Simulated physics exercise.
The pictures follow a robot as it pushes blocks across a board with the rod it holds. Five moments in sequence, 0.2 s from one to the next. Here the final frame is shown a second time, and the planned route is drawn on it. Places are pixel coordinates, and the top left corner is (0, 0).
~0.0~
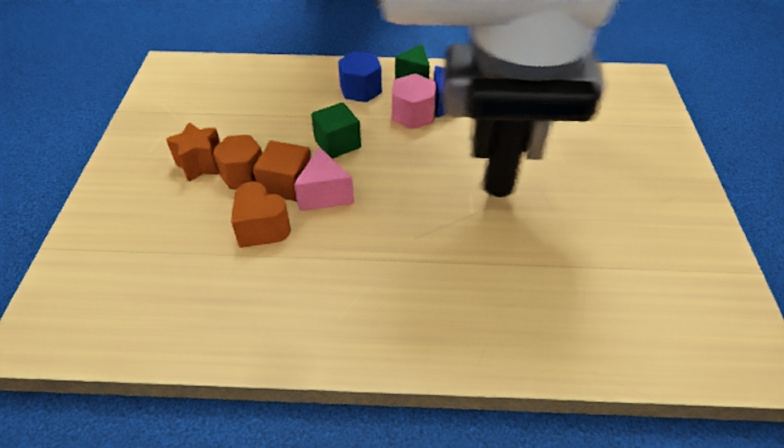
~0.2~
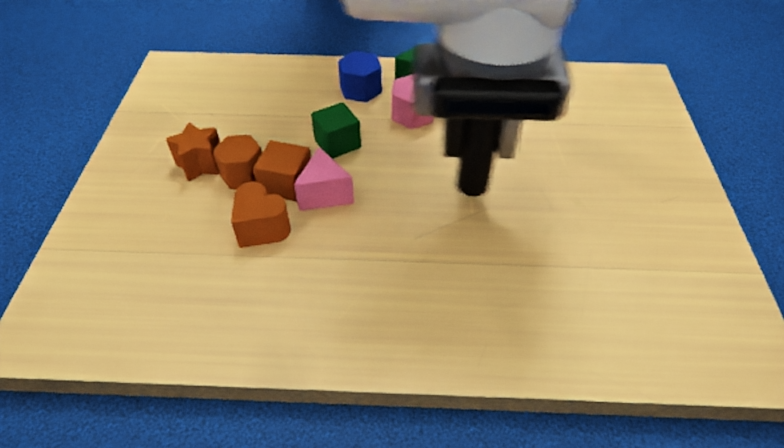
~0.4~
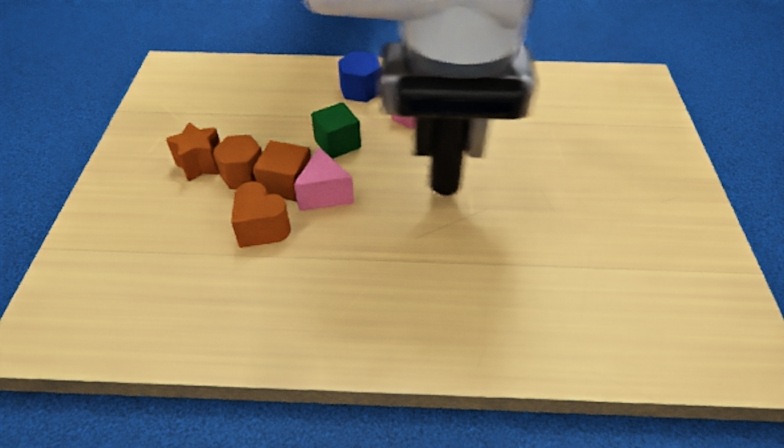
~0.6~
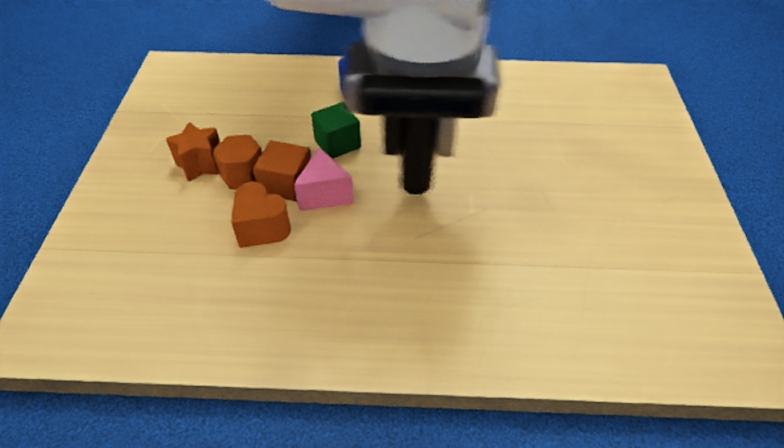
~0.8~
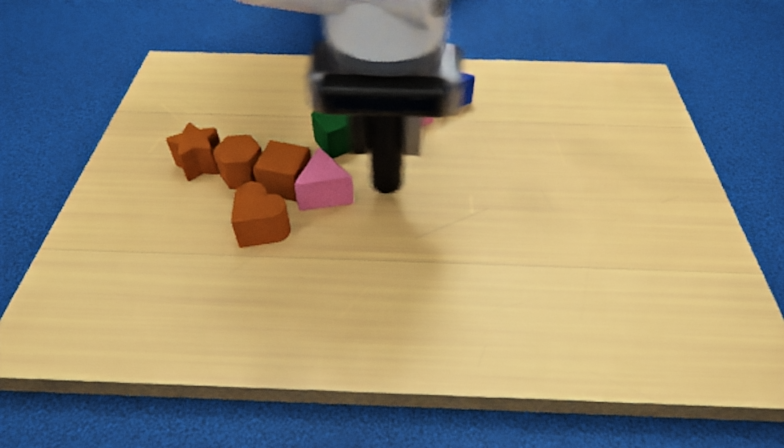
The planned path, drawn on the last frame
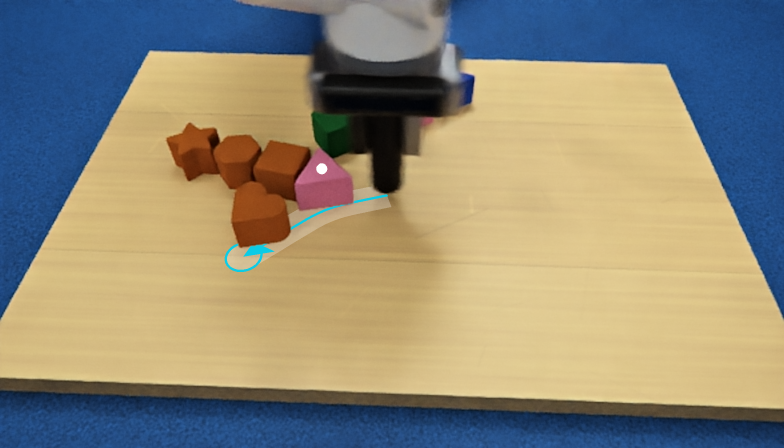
At first, a robot arm holds a dark rod over the right half of a wooden board, away from a cluster of orange blocks and a pink triangular block. The rod then moves steadily left, ending just right of the pink block, while the blocks stay still.
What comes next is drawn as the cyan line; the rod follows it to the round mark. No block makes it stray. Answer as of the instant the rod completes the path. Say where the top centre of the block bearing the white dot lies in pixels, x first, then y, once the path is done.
The top centre is at (242, 194).
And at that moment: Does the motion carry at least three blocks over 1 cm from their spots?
Yes - that is the case.
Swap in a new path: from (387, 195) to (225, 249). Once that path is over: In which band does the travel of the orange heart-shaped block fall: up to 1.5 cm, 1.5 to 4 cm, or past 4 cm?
Upwards of 4 cm.
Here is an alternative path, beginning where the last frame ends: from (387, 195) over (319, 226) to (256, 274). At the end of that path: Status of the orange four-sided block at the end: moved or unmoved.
Well, the orange four-sided block shifts from its place.
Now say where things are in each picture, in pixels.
Lower end of the rod (499, 186), tops of blocks, orange six-sided block (237, 148), orange heart-shaped block (255, 202), orange four-sided block (282, 157), pink triangular block (322, 169), in the first frame.
Rod (472, 185), blocks as before, in the second frame.
Rod (445, 184), blocks as before, in the third frame.
Rod (416, 183), blocks as before, in the fourth frame.
Rod (387, 182), orange six-sided block (237, 148), orange heart-shaped block (255, 202), orange four-sided block (282, 157), pink triangular block (322, 169), in the fifth frame.
The drawn path runs from (387, 195) via (313, 216), ending at (244, 257); the dot is on the pink triangular block.
The first path, step by step. One third of the way, rod (335, 193); orange six-sided block (234, 146); orange four-sided block (273, 159), turned 25° clockwise; pink triangular block (297, 179), turned 20° clockwise.
Two thirds of the way, rod (287, 216); orange six-sided block (229, 138); orange heart-shaped block (210, 216), turned 30° anticlockwise; orange four-sided block (263, 161), turned 55° clockwise; pink triangular block (253, 193), turned 65° clockwise.
At the end, rod (240, 244); orange six-sided block (229, 138); orange heart-shaped block (193, 218), turned 40° anticlockwise; orange four-sided block (263, 161), turned 60° clockwise; pink triangular block (242, 194), turned 85° clockwise.
